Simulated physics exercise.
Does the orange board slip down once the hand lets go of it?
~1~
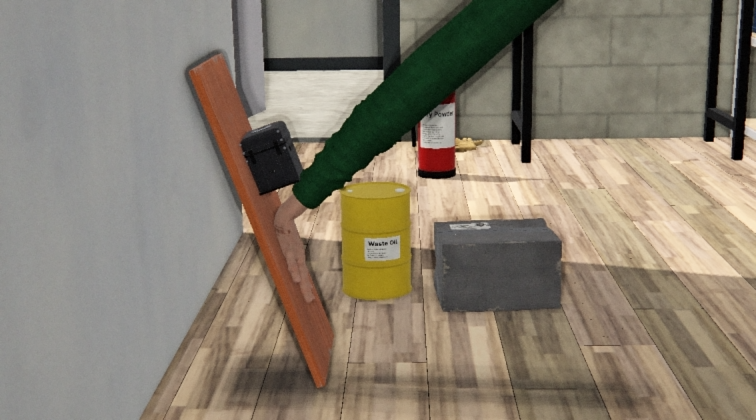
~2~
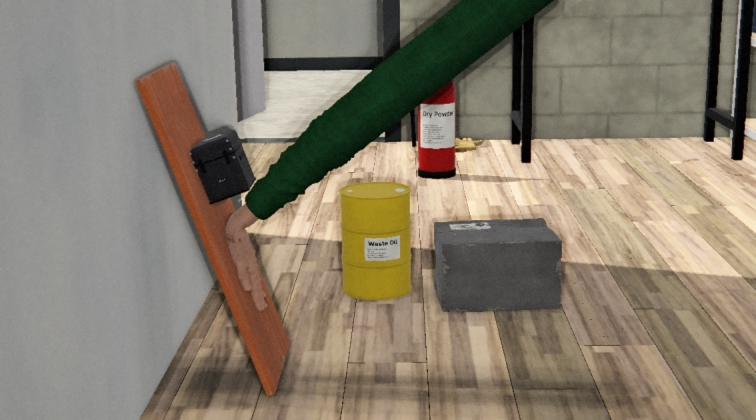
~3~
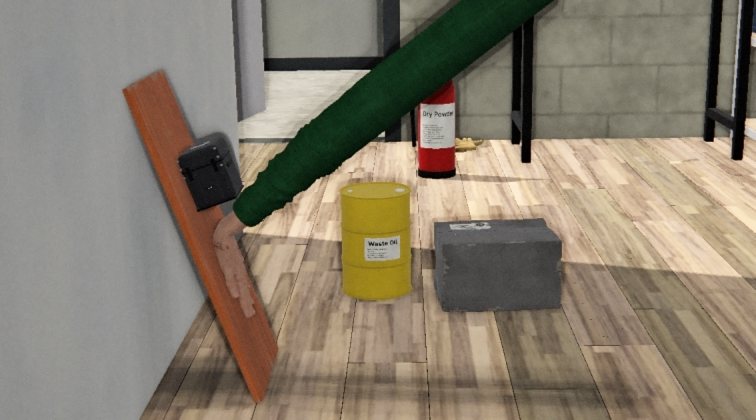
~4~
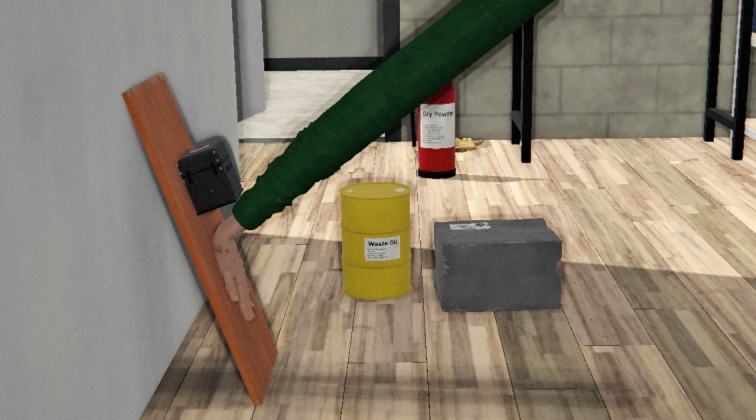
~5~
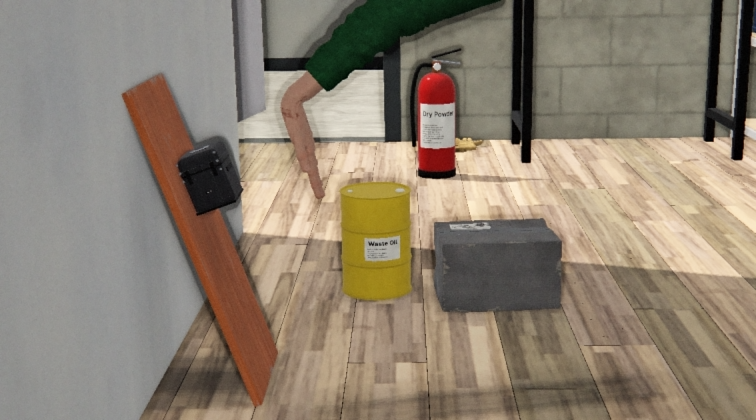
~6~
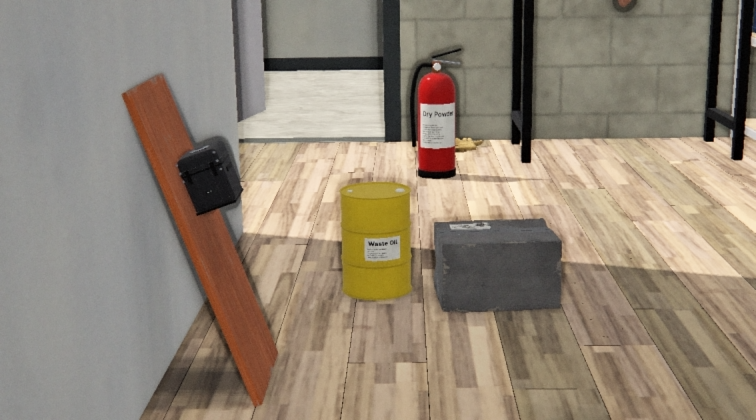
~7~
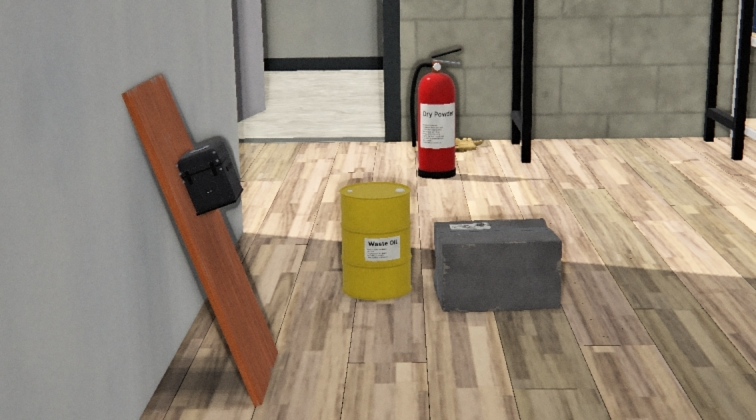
No, the orange board stays leaning against the wall after the hand draws away.
